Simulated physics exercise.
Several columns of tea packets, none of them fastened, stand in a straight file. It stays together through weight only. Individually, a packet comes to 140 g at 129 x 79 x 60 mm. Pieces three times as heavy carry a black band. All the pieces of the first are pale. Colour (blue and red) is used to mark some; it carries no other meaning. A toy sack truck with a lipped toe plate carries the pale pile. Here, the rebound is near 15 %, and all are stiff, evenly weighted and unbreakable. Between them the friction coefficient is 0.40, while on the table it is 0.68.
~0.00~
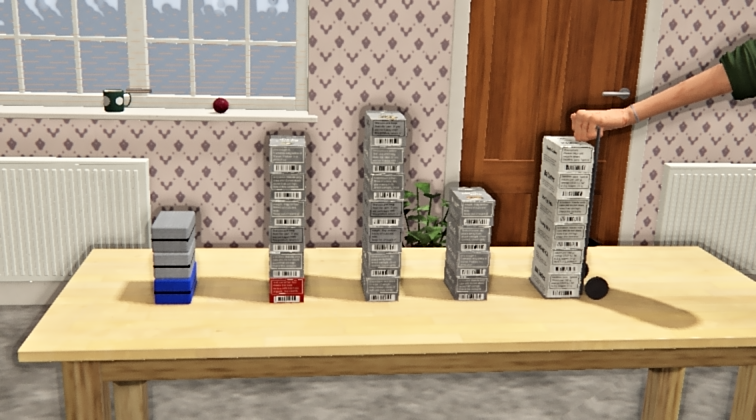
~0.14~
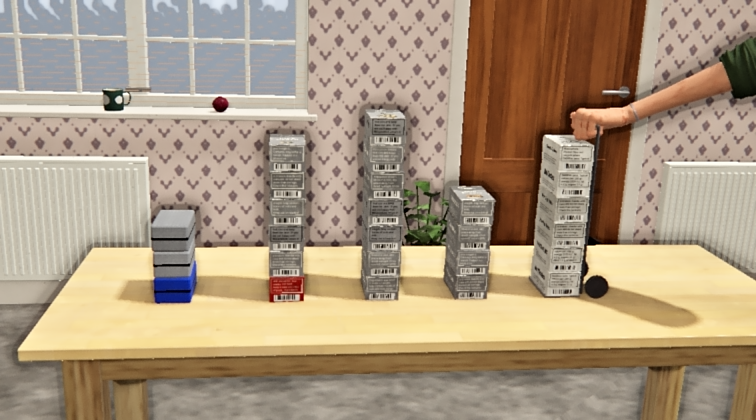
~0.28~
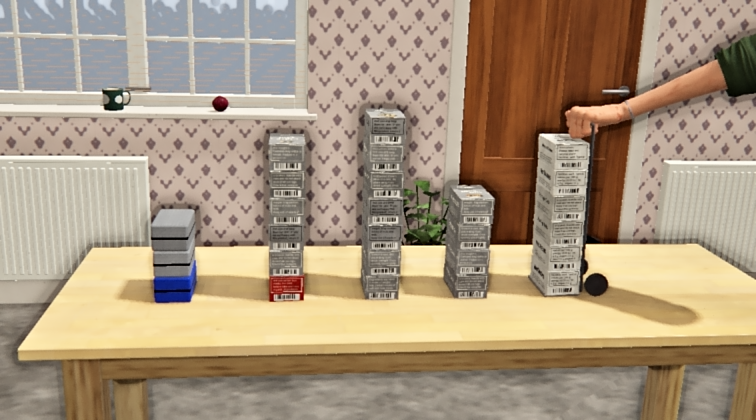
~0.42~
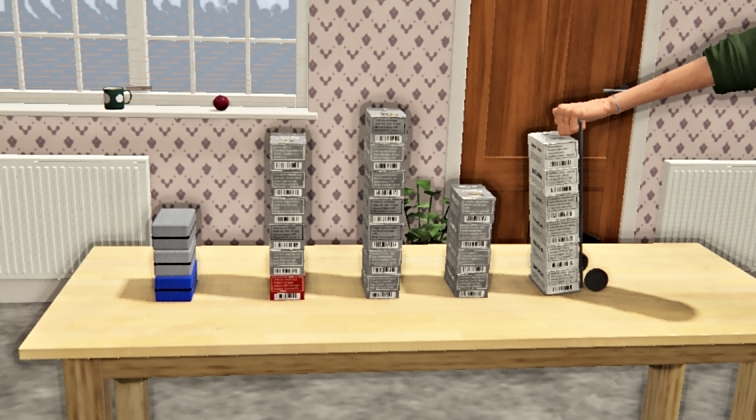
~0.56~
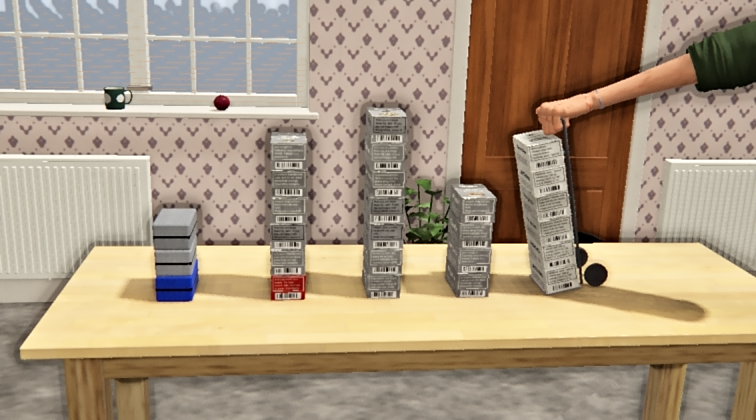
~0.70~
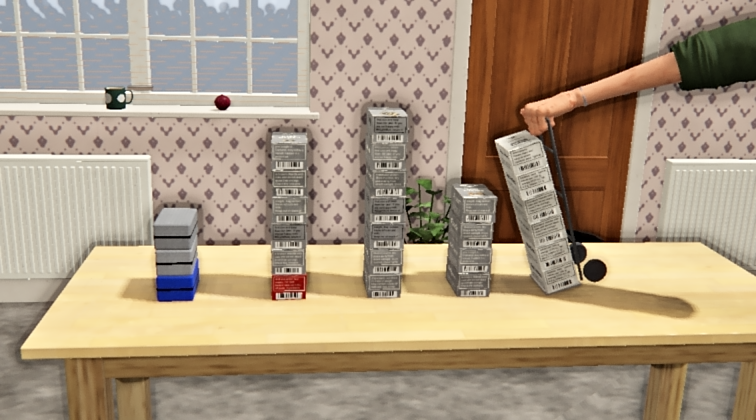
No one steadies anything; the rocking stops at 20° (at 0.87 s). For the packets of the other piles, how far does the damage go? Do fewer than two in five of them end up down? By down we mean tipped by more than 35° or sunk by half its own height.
No, more than two in five.
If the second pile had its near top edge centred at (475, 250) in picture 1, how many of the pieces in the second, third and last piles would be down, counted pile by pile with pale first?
You'd get second 0, third 0 and last 0.
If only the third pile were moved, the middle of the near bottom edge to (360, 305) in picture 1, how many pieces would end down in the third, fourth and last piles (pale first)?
Then, pile by pile: Third 6, fourth 6, last 1.
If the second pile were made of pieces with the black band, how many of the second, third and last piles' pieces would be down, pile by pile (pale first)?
Down at the end: Second pile 0, third pile 0, last pile 0.
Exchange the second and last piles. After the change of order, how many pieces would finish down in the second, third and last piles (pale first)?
Down tally in the new order: Second = 0, third = 0, last = 0.
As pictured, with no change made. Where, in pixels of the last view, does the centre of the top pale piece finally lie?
In the last view it ends up close to (327, 233).
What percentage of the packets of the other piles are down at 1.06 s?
0 %.
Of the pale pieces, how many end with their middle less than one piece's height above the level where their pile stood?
For the pale pieces, I get 2.
Around 1.06 s, 6 of the pale pile down; none of the 20 other packets down, 4 disturbed.
Around 1.60 s, 6 of the pale pile down; 4 of the 20 other packets down.
Around 1.94 s, 6 of the pale pile down; 17 of the 20 other packets down; red packet tipped 39°.
Around 2.64 s, 6 of the pale pile down; 19 of the 20 other packets down; red packet tipped 48°.
Finally (3.4 s), 6 of the pale pile down; 19 of the 20 other packets down; red packet tipped 48°; blue packet unmoved. That is 95 per cent. Seen by the last camera, middles, red packet near (273, 270), blue packet near (178, 279).
